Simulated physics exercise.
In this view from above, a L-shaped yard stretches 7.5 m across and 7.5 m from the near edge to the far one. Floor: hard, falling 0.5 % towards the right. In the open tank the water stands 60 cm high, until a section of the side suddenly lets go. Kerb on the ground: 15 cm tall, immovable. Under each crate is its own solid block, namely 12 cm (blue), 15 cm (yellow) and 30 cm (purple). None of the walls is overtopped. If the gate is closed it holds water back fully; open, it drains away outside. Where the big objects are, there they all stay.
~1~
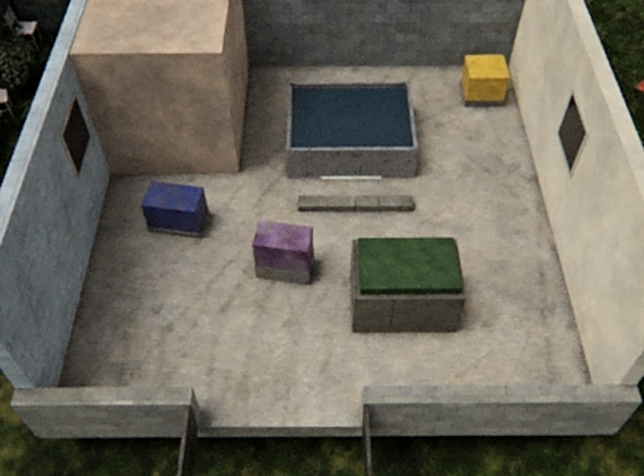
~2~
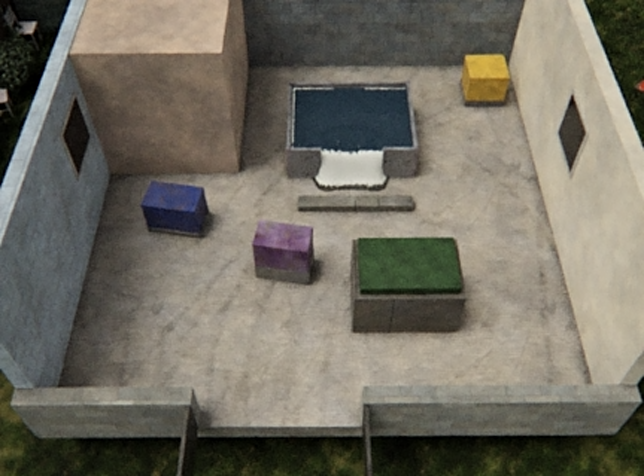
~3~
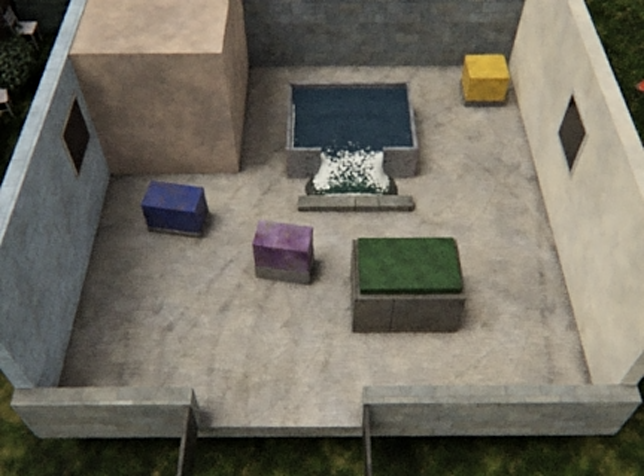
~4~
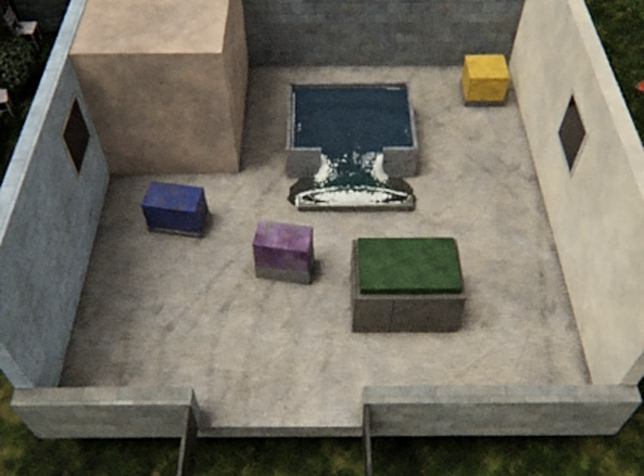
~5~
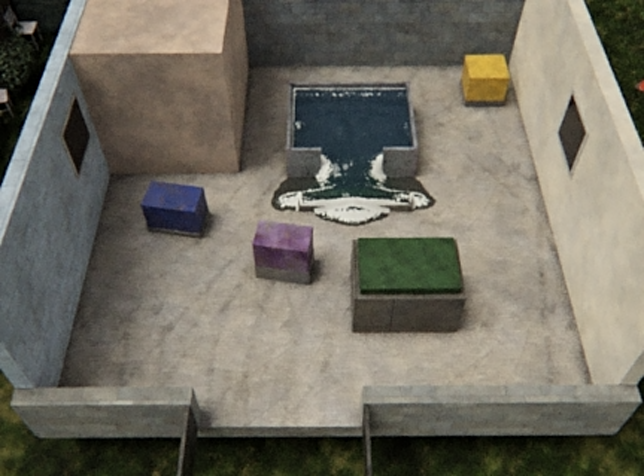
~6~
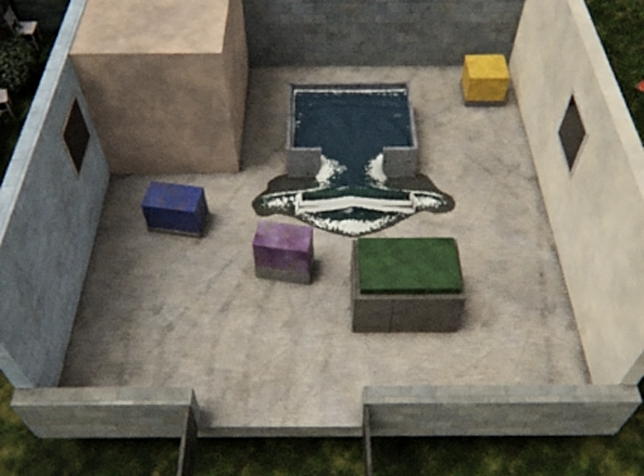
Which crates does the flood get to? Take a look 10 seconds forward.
The blue crate gets wet; the yellow crate stays dry; the purple crate stays dry.
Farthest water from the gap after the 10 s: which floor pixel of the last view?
Point: Roughly (53, 410) in the last view.
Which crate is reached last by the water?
That would be the yellow one.
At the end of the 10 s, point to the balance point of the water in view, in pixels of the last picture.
The water's centre sits at about (350, 213).
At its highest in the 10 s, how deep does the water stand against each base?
Max (cm) - blue: 16; yellow: 9; purple: 22.
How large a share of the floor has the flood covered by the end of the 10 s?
95 %.
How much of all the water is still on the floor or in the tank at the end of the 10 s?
It comes to near 92 per cent.
A moment later water covers 25 % of the floor and is deepest (40 cm) near (346, 194); blue plinth reached, yellow plinth not reached, purple plinth reached.
Soon after water covers 45 % of the floor and is deepest (30 cm) near (346, 194); blue plinth reached, yellow plinth not reached, purple plinth reached.
Next water covers 60 % of the floor and is deepest (25 cm) near (346, 194); blue plinth reached, yellow plinth reached, purple plinth reached.
Later on water covers 80 % of the floor and is deepest (16 cm) near (346, 194); blue plinth reached, yellow plinth reached, purple plinth reached.
At the end water covers 95 % of the floor and is deepest (9 cm) near (336, 194); highest at the blue plinth 16 cm, highest at the yellow plinth 9 cm, highest at the purple plinth 22 cm.
